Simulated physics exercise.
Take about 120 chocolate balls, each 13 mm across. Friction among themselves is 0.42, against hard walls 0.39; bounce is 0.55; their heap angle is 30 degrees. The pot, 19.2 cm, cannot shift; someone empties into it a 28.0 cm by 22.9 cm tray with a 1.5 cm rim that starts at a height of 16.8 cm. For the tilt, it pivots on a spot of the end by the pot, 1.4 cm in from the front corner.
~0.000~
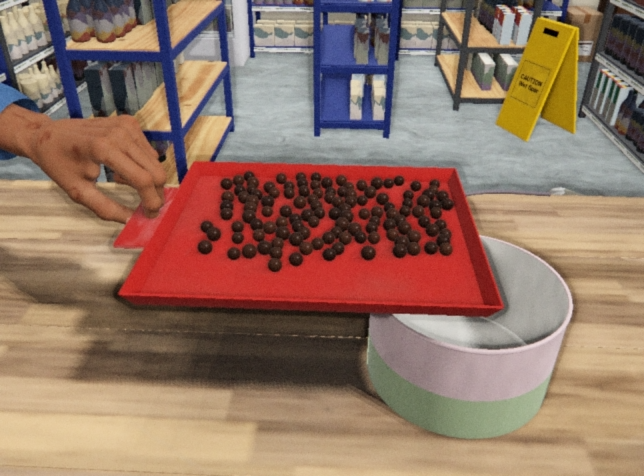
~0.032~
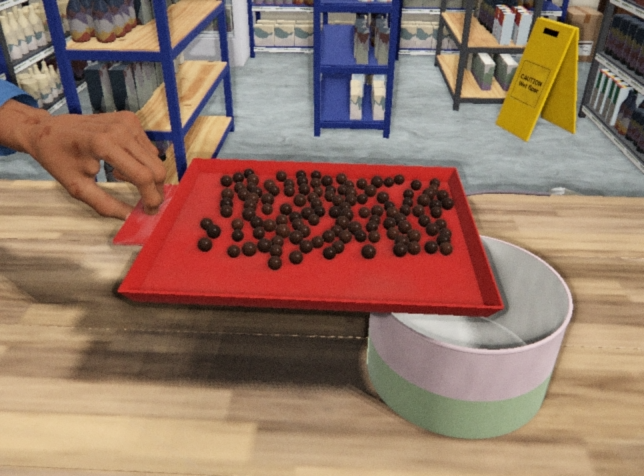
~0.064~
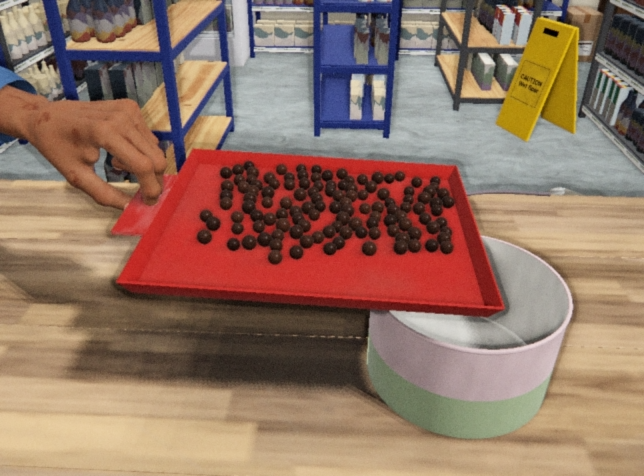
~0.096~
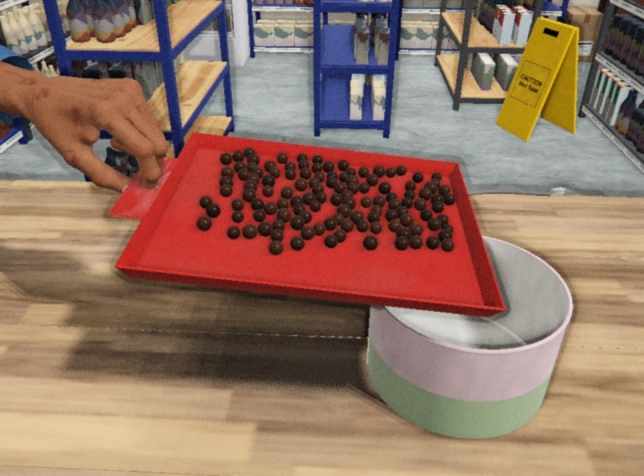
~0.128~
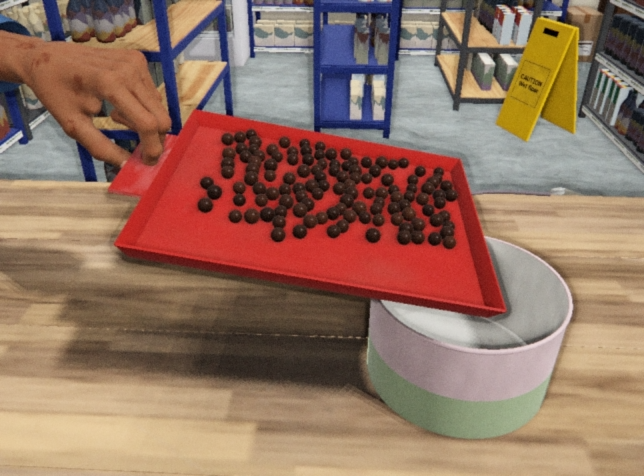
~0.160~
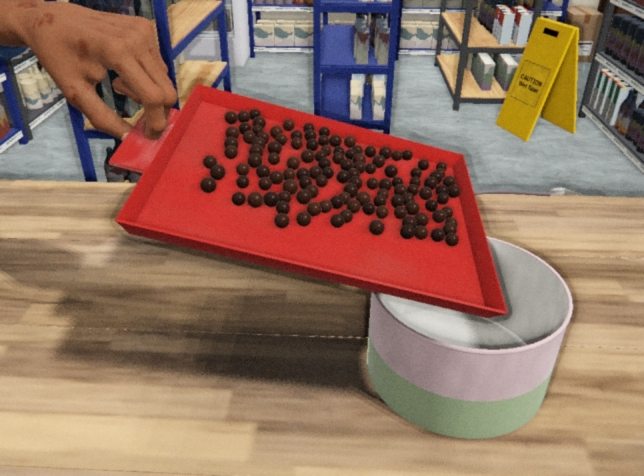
A hand at the left held a red tray of small dark brown balls beside a round pink and green pot, then raised that end so the tray sloped down toward the pot.
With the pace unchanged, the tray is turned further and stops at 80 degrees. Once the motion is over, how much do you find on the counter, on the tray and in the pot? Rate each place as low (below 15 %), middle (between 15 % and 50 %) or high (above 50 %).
Ratings: Counter high; left on the tray low; pot middle.
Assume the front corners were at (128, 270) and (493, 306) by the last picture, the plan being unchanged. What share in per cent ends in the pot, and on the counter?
Pot 0, counter 100.
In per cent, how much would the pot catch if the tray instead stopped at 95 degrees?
In that case some 25 per cent.
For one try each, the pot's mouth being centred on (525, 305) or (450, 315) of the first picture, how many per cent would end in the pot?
Some 75 and 20 per cent.
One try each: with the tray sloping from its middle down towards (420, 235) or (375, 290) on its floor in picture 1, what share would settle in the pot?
60 and 0 %.
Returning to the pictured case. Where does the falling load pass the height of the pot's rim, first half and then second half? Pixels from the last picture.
At roughly (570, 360) first, later on at (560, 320).
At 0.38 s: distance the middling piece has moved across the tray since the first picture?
Displacement on the tray: Roughly 4 cm.
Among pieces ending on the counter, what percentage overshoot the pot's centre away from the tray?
Some 100 per cent.
After 0.38 s, tilt 49 degrees; the tray holds 100 %, the pot 0 %.
After 0.52 s, tilt 71 degrees; the tray holds 90 %, the pot 0 %.
After 0.79 s, tilt 80 degrees; the tray holds 0 %, the pot 20 %.
In the end, at 1.8 s, counter 75 %, tray 0 %, pot 25 %.
